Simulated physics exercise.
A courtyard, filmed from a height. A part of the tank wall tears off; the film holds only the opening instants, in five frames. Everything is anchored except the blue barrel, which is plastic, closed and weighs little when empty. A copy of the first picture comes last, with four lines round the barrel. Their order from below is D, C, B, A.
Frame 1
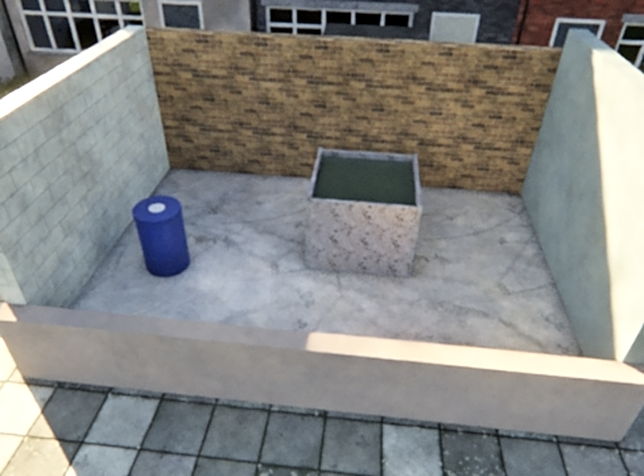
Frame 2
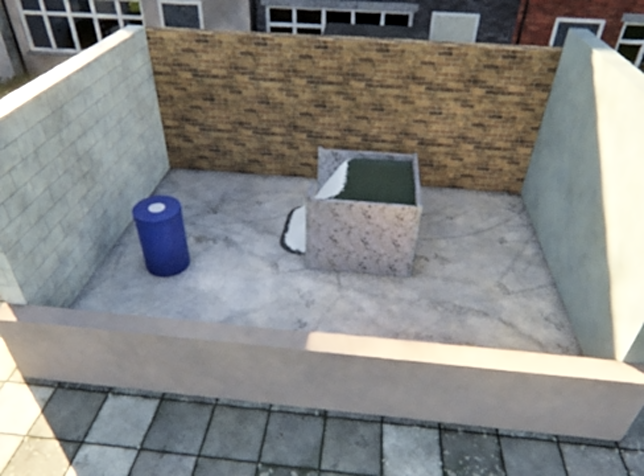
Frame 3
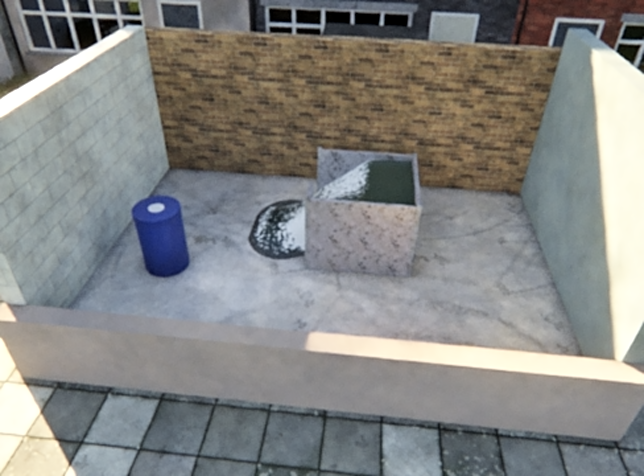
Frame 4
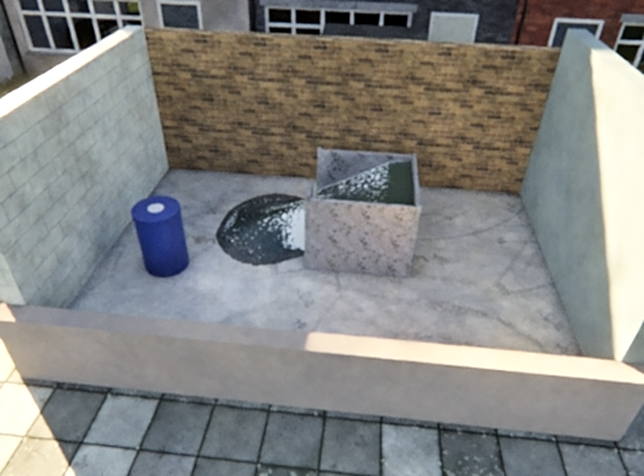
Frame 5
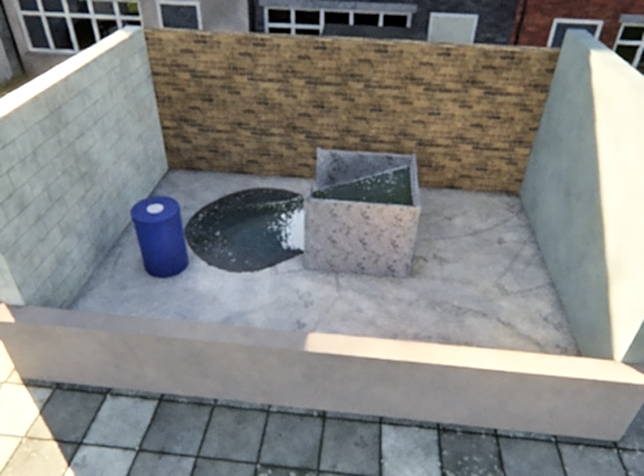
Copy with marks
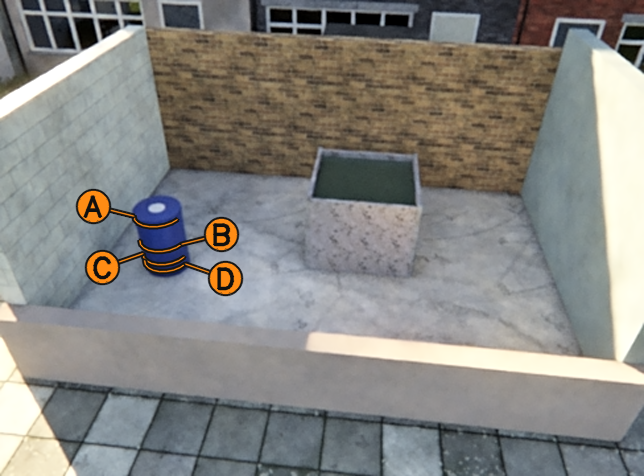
Dark green water pouring from the left side of a square stone tank, spreading leftward across a walled courtyard floor towards a blue barrel.
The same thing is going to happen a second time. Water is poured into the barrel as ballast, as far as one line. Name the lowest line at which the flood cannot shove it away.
Choose B.
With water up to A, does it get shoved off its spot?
No.
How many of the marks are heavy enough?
Two.
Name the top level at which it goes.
That is level C.
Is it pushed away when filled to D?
Yes.
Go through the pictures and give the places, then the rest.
Lid of the blue barrel at (157, 208); tank full, its middle at (365, 181).
Water covers 2 % of the ground and is seen nearest the barrel at (287, 238).
Water covers 5 % of the ground and is seen nearest the barrel at (258, 241).
Water covers 9 % of the ground and is seen nearest the barrel at (232, 248).
Lid of the blue barrel at (155, 208); water covers 13 % of the ground and is seen nearest the barrel at (204, 255).
On the marked copy, A at (149, 226); B at (155, 251); C at (157, 264); D at (159, 271); from the bottom up D, C, B, A.
Choosing A, it does not move.
Choosing B, it does not move.
Choosing C, it is pushed about its own width away.
Choosing D, it is pushed about 5 times its own width away.
